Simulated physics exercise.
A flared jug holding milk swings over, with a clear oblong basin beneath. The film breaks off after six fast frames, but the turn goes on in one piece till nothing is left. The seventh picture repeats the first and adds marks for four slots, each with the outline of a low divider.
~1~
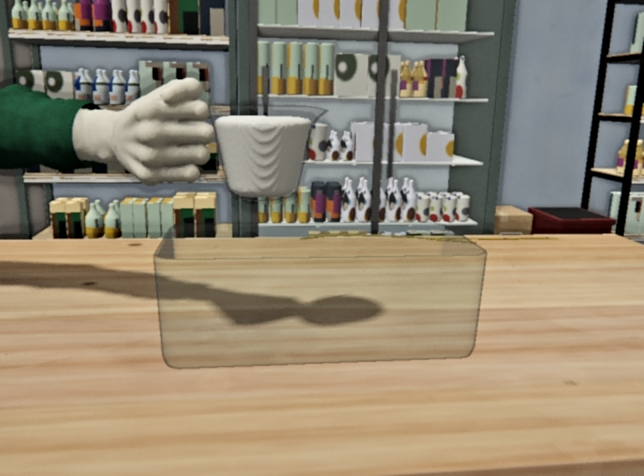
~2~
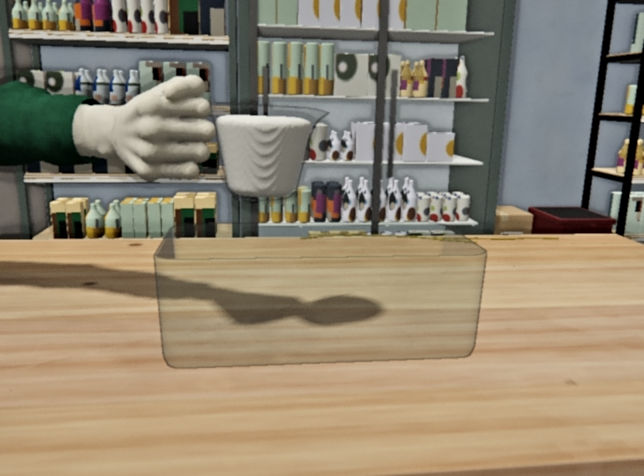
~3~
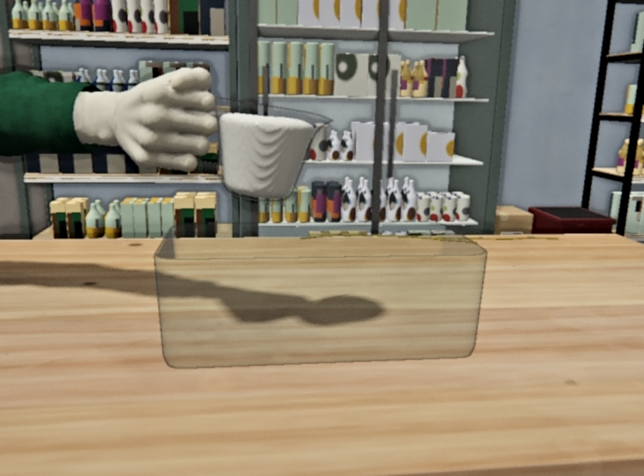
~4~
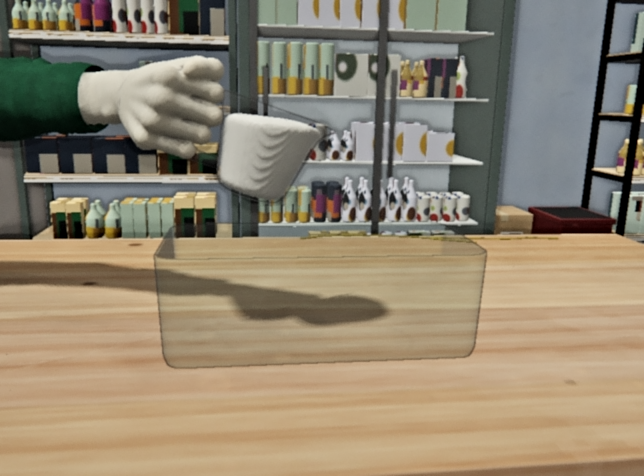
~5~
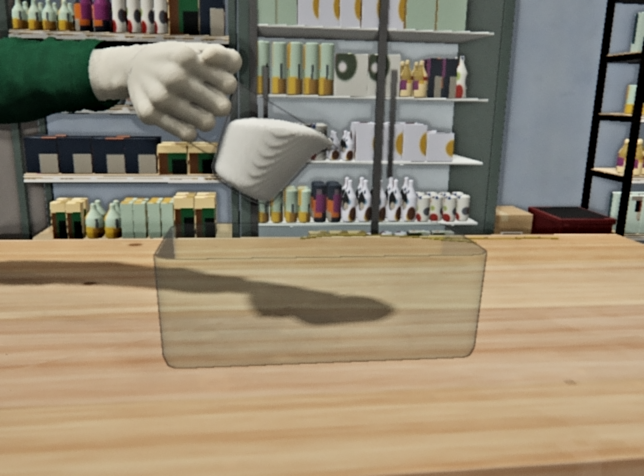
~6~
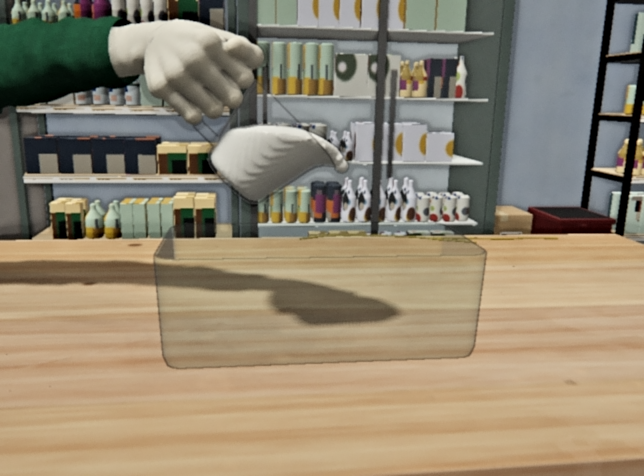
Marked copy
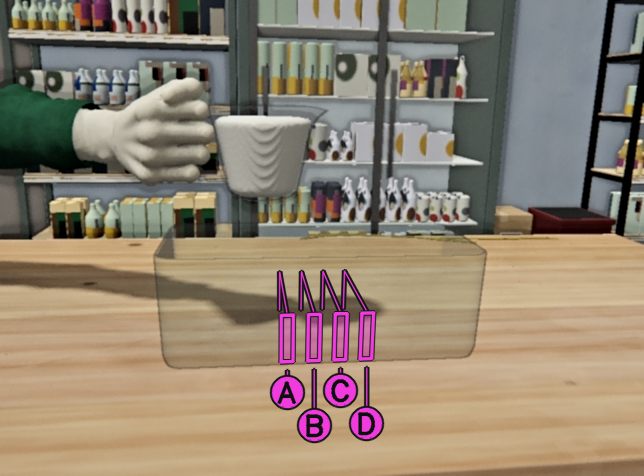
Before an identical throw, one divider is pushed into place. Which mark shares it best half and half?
D is best.
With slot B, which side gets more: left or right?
The right side.
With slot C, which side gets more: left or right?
The right side.
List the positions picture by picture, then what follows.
In the first picture, upright, lip at (326, 110); basin from (163, 365) to (473, 354); nothing has left yet.
In the second picture, tipped about 2°, lip at (328, 112); nothing has left yet.
In the third picture, tipped about 8°, lip at (332, 120); nothing has left yet.
In the fourth picture, tipped about 18°, lip at (335, 132); nothing has left yet.
In the fifth picture, tipped about 30°, lip at (337, 148); nothing has left yet.
In the sixth picture, tipped about 44°, lip at (335, 166); milk is over the lip, down to (340, 168).
On the marked copy, A at (287, 370); B at (314, 369); C at (340, 368); D at (366, 367).
Choosing A, about 2 % ends left of the wall and 96 % right of it.
Choosing B, about 2 % ends left of the wall and 96 % right of it.
Choosing C, about 6 % ends left of the wall and 92 % right of it.
Choosing D, about 49 % ends left of the wall and 49 % right of it.
